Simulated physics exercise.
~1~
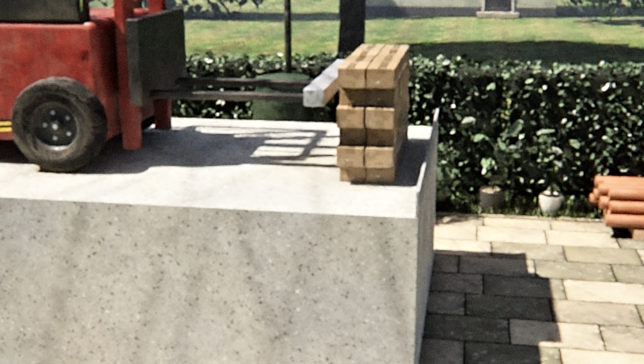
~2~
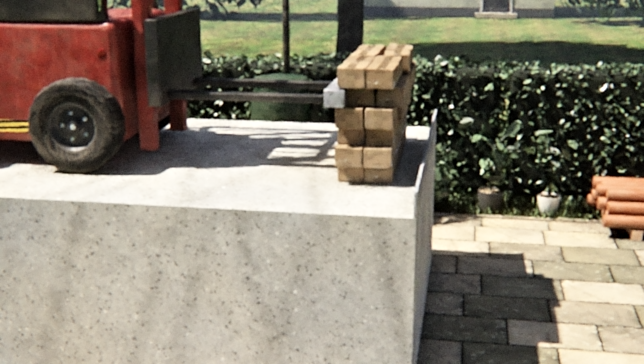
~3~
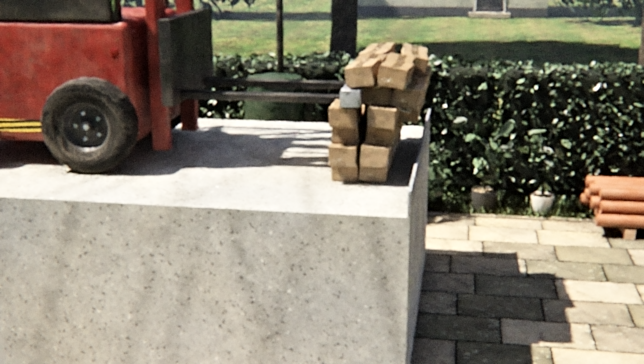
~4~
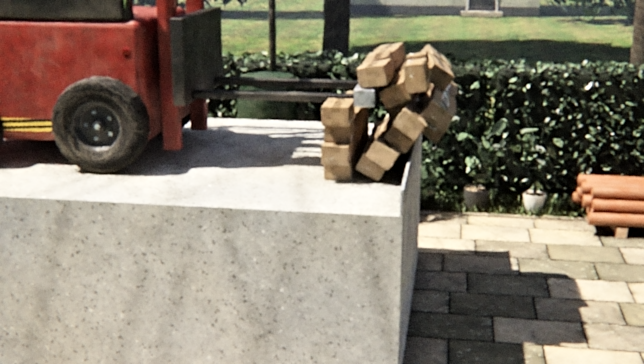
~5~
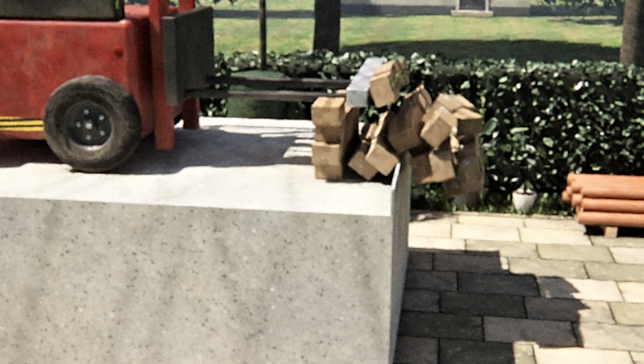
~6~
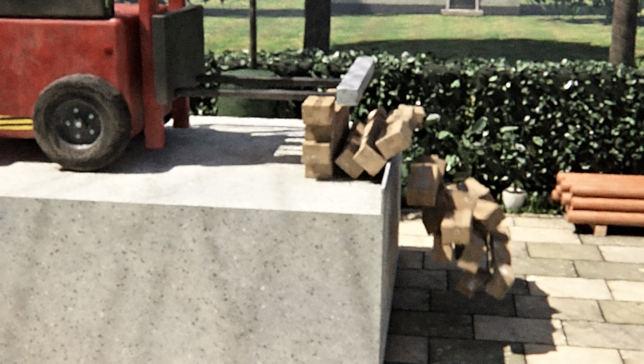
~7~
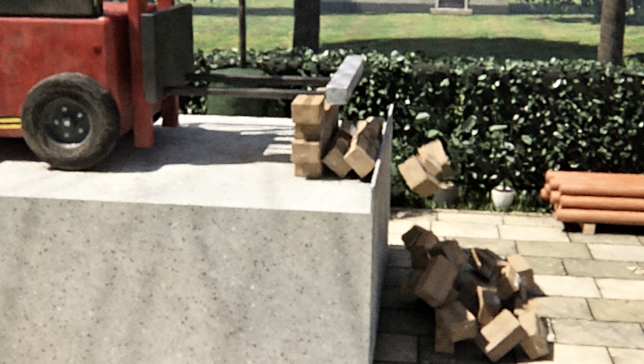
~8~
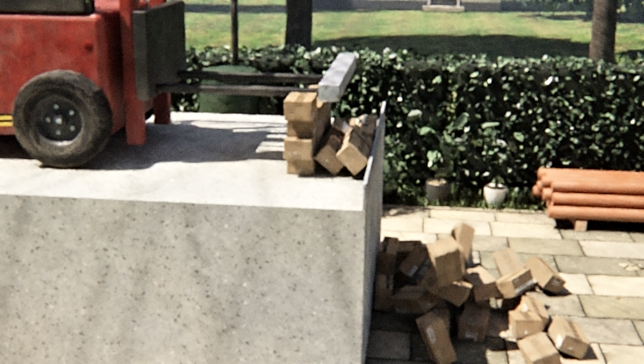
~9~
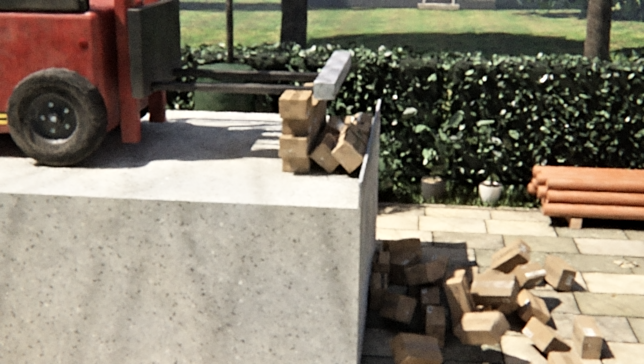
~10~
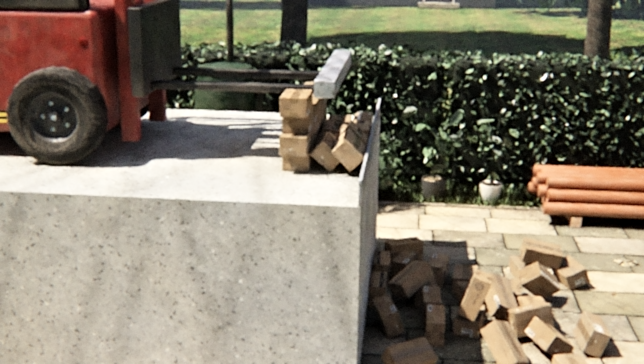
Red forklift pushing a beam into a stack of brown blocks on a raised deck, toppling many onto the paving below.
